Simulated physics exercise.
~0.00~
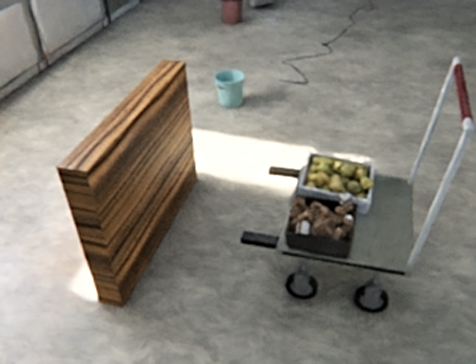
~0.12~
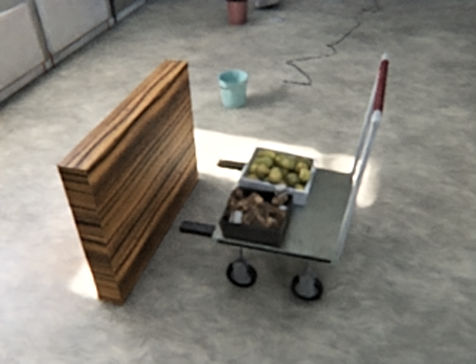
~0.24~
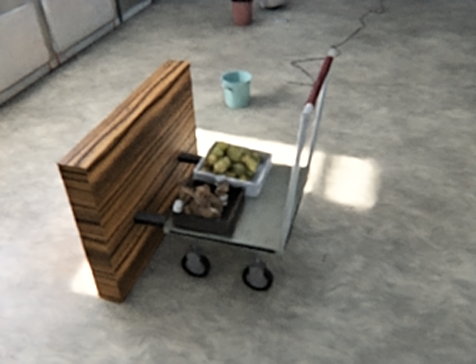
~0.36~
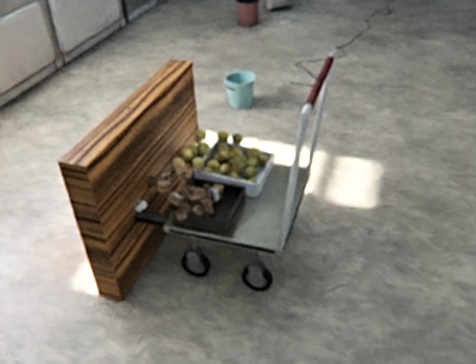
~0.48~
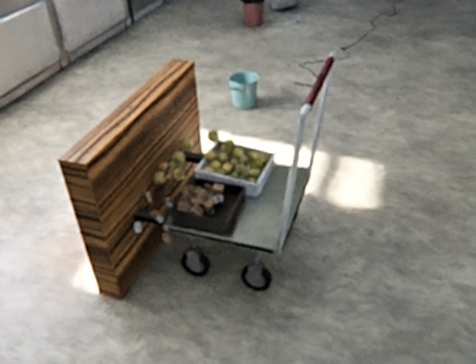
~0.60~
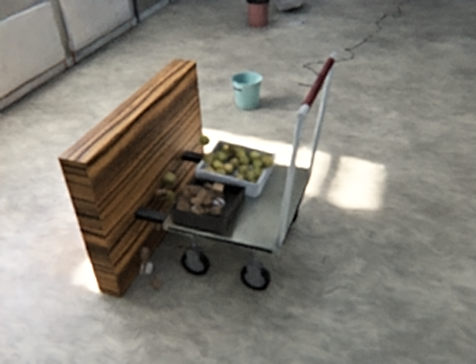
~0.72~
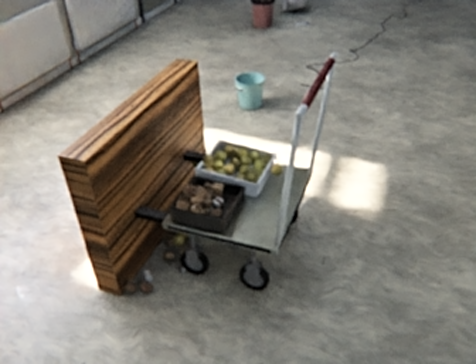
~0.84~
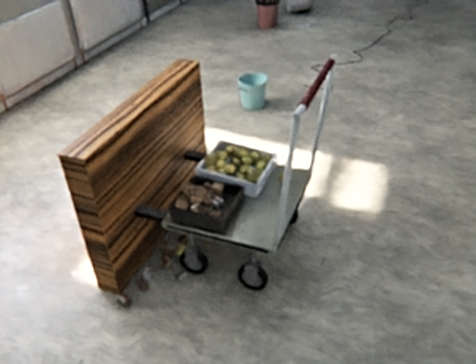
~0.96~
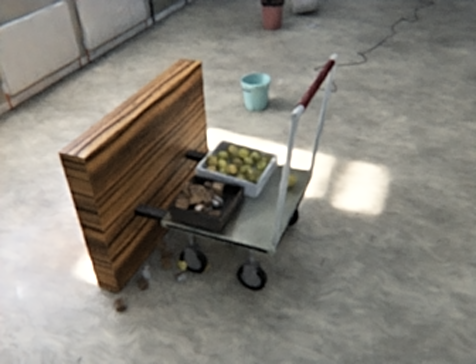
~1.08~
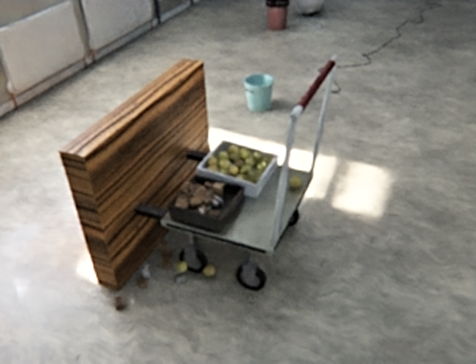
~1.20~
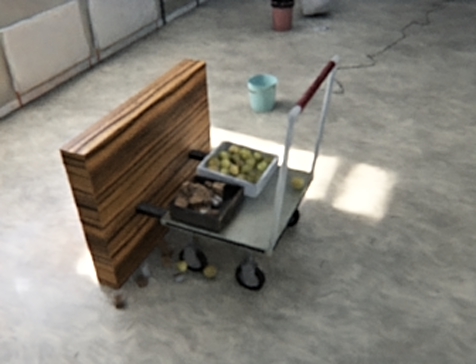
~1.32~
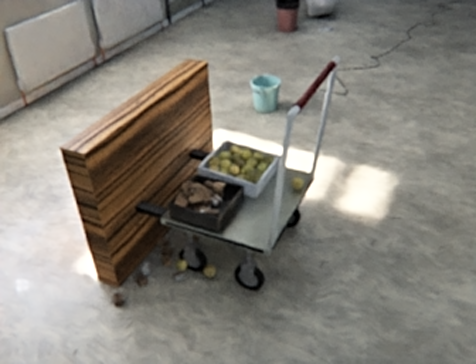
A trolley rolls left to a wooden wall and stops, spilling some goods from its crates.
